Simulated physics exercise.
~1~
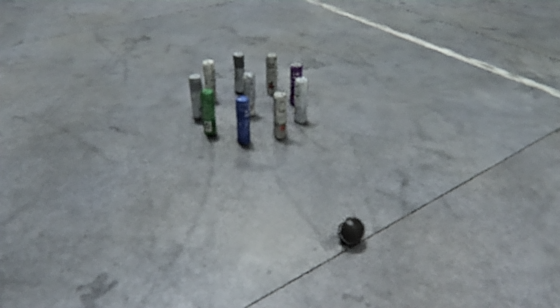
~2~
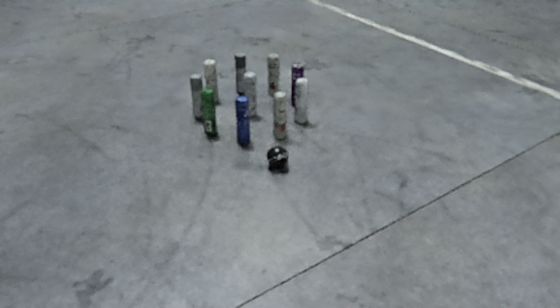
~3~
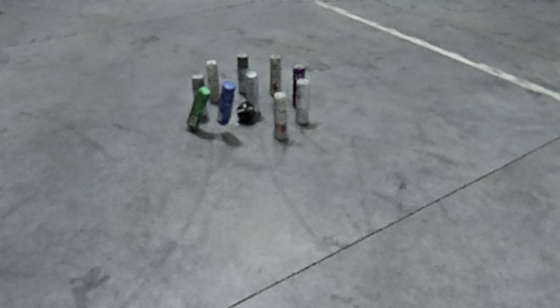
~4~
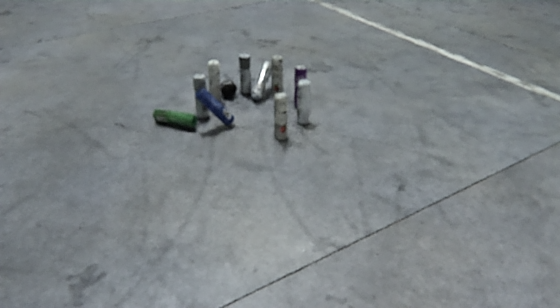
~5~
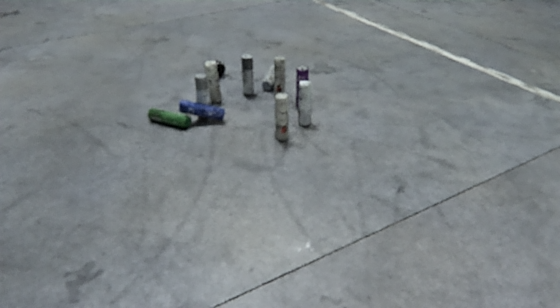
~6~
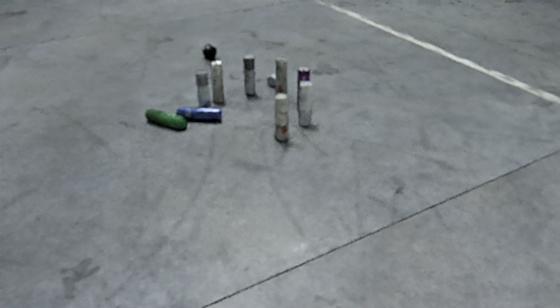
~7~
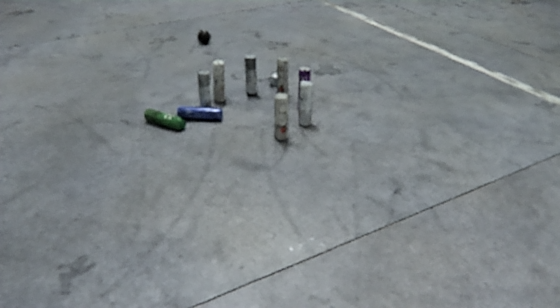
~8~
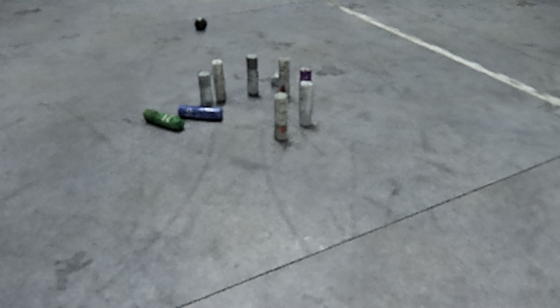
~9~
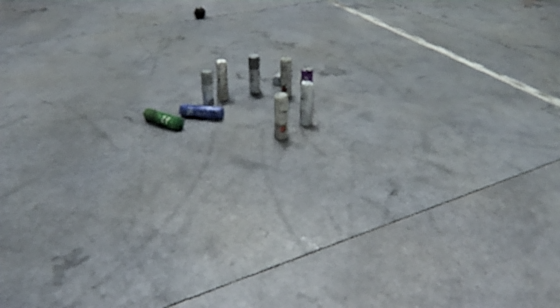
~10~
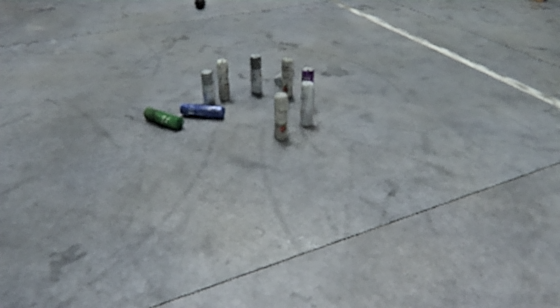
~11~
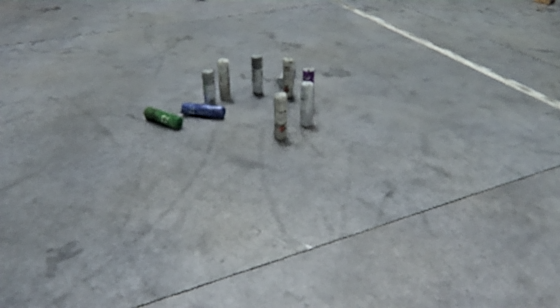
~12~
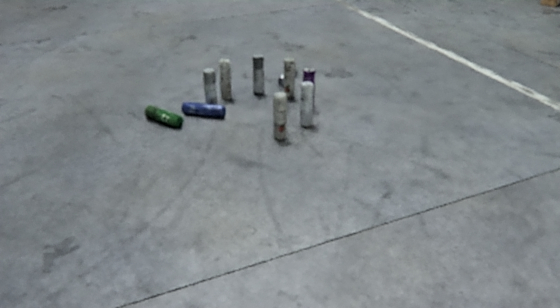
Dark ball rolling into a cluster of upright tubes on a concrete floor, toppling green and blue ones, then rolling out of view.
